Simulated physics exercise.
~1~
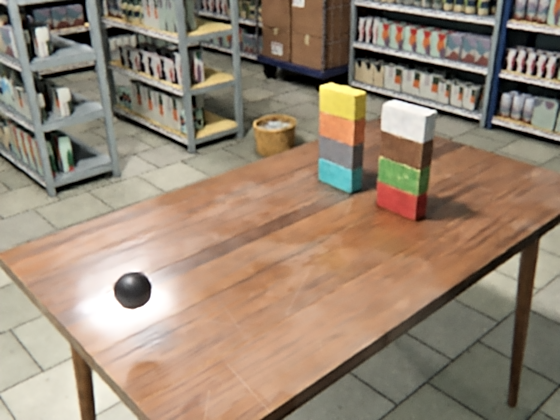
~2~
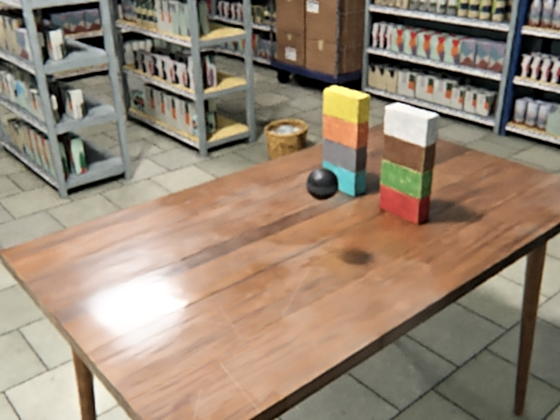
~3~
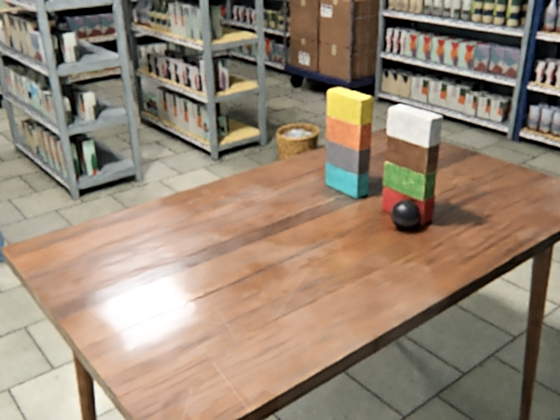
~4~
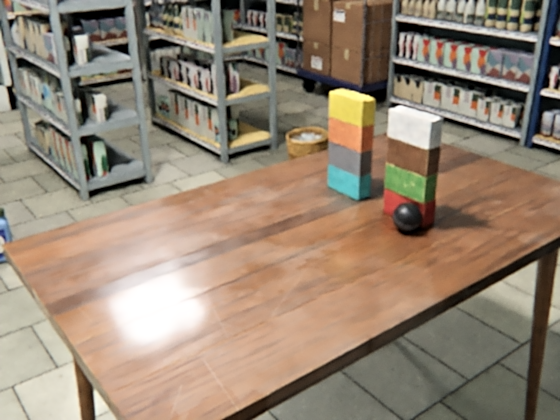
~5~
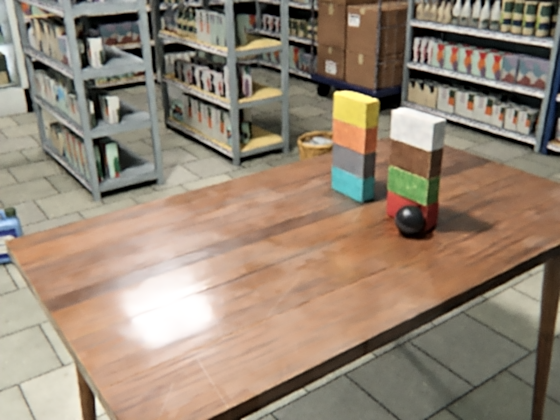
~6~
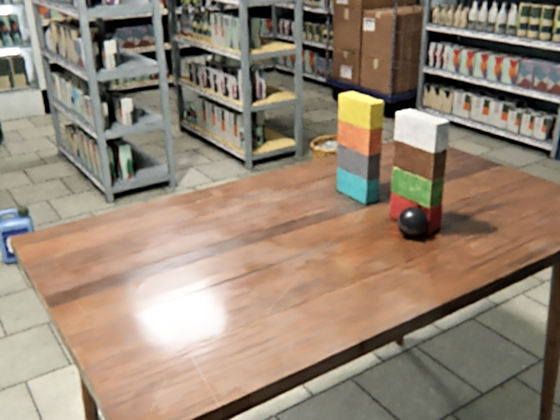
A black ball rolls right across a wooden table and stops against the still-standing block stacks.
